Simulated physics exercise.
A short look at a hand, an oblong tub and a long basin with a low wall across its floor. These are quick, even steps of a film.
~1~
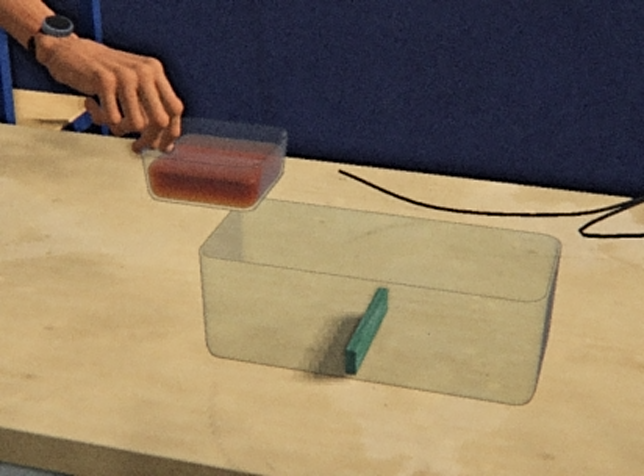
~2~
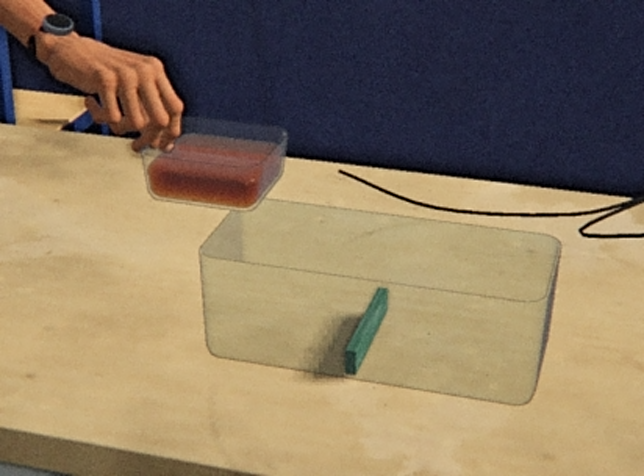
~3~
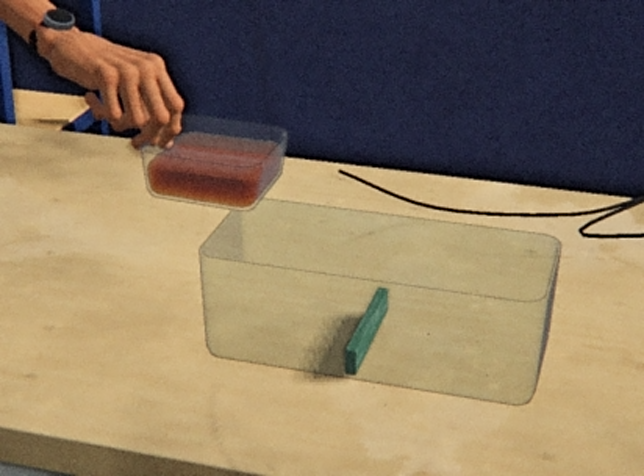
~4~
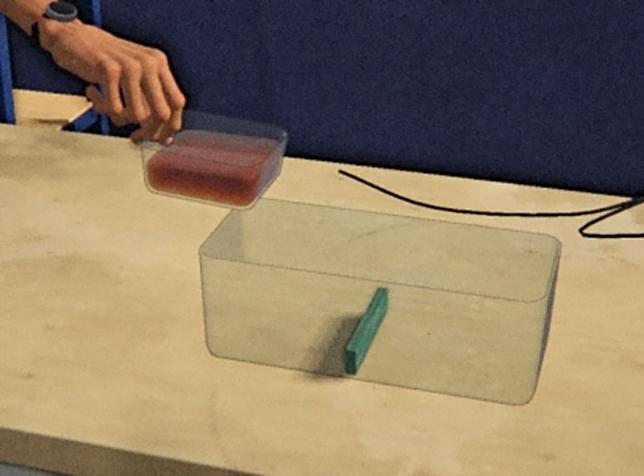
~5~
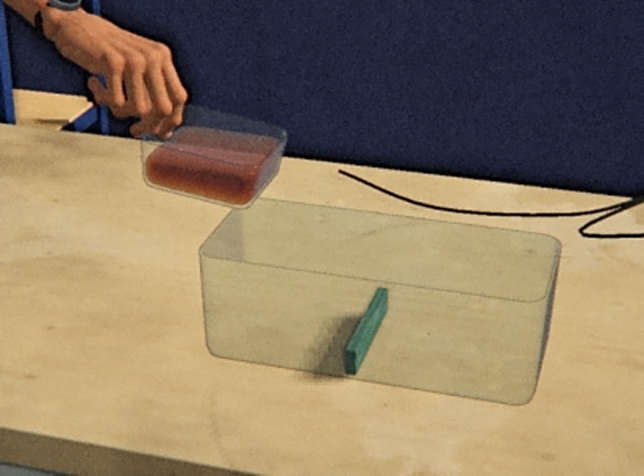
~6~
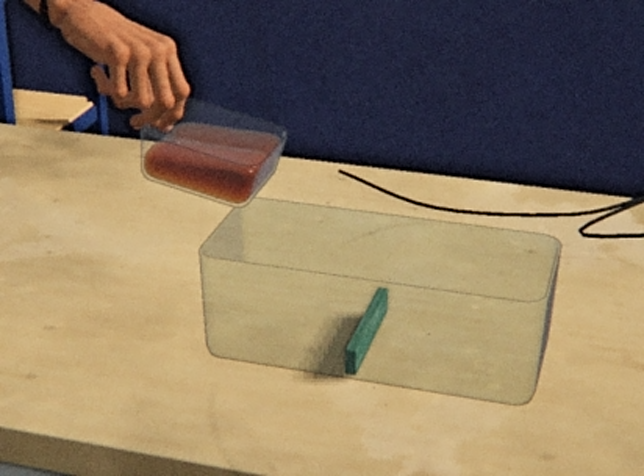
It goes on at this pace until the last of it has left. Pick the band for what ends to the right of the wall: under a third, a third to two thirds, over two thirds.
It comes to not even a third.
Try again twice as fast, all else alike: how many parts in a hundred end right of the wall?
Roughly 55 in a hundred.
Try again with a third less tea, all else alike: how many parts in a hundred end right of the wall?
Some 5 per cent.
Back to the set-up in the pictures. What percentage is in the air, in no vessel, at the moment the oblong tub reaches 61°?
It comes to 40 per cent or so.
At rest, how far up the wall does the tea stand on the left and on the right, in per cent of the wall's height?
The left part 50 per cent, the right part 10.
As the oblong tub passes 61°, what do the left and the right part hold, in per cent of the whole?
Left: 15 %. Right: 0 %.
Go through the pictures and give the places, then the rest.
In the first frame, tilt 0°; pouring edge (274, 150); surface from (165, 149) to (273, 161); the long basin's rim runs from (221, 226) to (554, 271); the wall's top is at (368, 319).
In the second frame, tilt 0°; pouring edge (274, 151); surface from (165, 148) to (273, 161).
In the third frame, tilt 2°; pouring edge (274, 151); surface from (165, 147) to (273, 160).
In the fourth frame, tilt 4°; pouring edge (274, 151); surface from (164, 144) to (272, 157).
In the fifth frame, tilt 7°; pouring edge (274, 151); surface from (163, 141) to (272, 155).
In the sixth frame, tilt 11°; pouring edge (274, 151); surface from (162, 136) to (272, 151).
A moment on, the oblong tub is tipped part way and 45 per cent is still to pour, 17 is left of the wall and 0 right of it.
Next, the oblong tub is tipped on its side and 7 per cent is still to pour, 66 is left of the wall and 18 right of it.
Then the oblong tub is tipped right over and 0 per cent is still to pour, 80 is left of the wall and 19 right of it.
Later the oblong tub is tipped right over and 0 per cent is still to pour, 79 is left of the wall and 20 right of it.
Finally, 79 per cent lies left of the wall, 20 right of it and 1 outside.
